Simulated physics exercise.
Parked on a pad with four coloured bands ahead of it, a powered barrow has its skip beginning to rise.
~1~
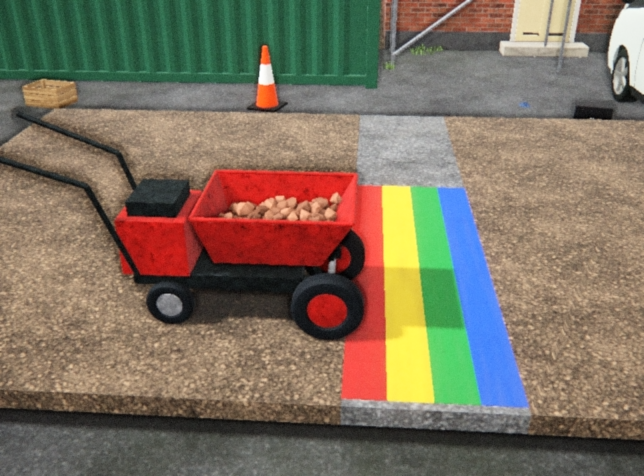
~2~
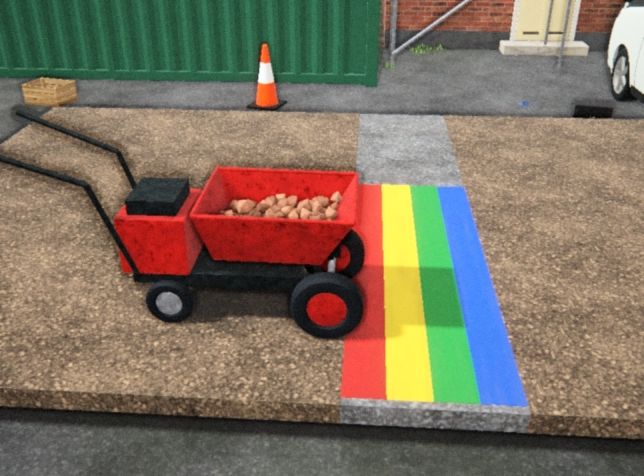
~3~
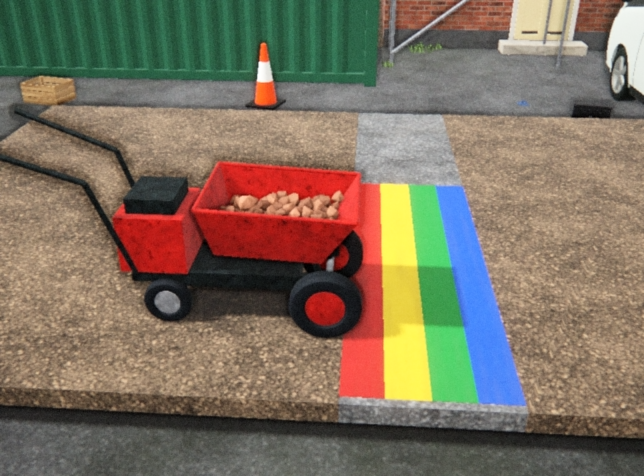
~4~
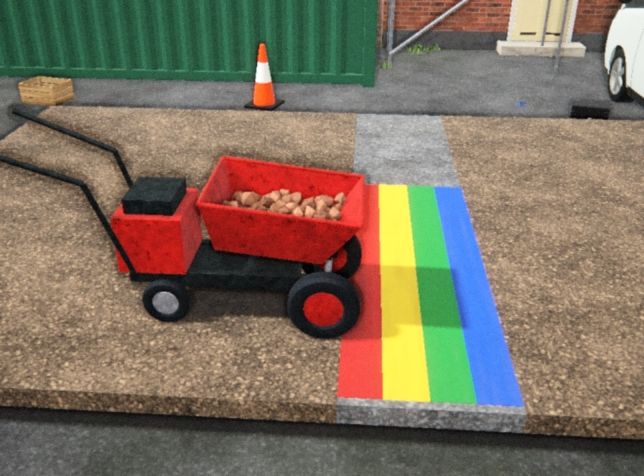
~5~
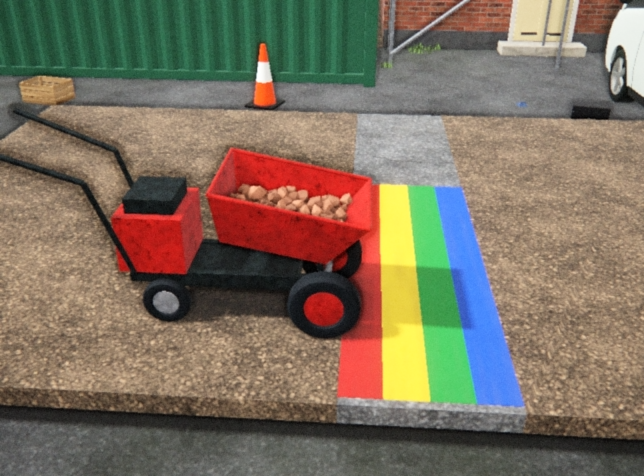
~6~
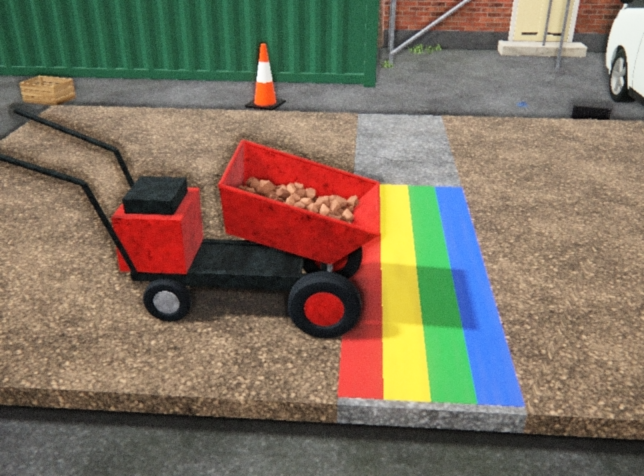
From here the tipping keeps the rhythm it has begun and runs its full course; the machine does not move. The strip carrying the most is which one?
That would be the green strip.
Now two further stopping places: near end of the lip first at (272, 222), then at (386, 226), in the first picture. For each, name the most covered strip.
The first case gives that red strip, the second gives the blue one.
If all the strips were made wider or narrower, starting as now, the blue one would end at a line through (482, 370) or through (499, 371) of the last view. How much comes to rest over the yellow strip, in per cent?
0 and 0 percent, roughly.
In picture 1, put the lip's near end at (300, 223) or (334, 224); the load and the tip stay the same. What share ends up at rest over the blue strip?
About 0 percent at the first place and about 20 percent at the second.
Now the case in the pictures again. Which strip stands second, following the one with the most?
That would be the strip in blue, in second.
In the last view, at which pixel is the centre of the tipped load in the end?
Somewhere around (448, 309) in the final view.
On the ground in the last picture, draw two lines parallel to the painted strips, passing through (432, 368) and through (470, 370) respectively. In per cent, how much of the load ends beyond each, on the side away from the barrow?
In order: Near 80 %, then 40 %.
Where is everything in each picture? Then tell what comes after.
The first frame shows lip of the skip near (353, 225), level; top of the load near (292, 219), lumps of rubble; red strip near (365, 362); yellow strip near (408, 364); green strip near (452, 366); blue strip near (496, 368).
The second frame shows lip of the skip near (354, 224), level; top of the load near (280, 216).
The third frame shows lip of the skip near (357, 224), tipped barely; top of the load near (271, 214).
The fourth frame shows lip of the skip near (361, 227), tipped a little; top of the load near (262, 214).
The fifth frame shows lip of the skip near (369, 230), tipped a little; top of the load near (255, 208).
The sixth frame shows lip of the skip near (379, 234), tipped clearly; top of the load near (263, 203); red strip near (362, 361); yellow strip near (405, 363); green strip near (448, 365); blue strip near (492, 367).
Shortly afterwards, skip tipped steeply; the whole lot in the skip.
Next, skip tipped steeply; all but a few in the skip; a little over the green strip; only a few over the blue strip.
Some moments later, skip tipped right over; near a quarter in the skip; only a few over the yellow strip; near half over the green strip; near a quarter over the blue strip; a little off the paint.
In the end, skip tipped right over; a little in the skip; none at all over the red strip; a little over the yellow strip; near half over the green strip; near a quarter over the blue strip; a little off the paint.
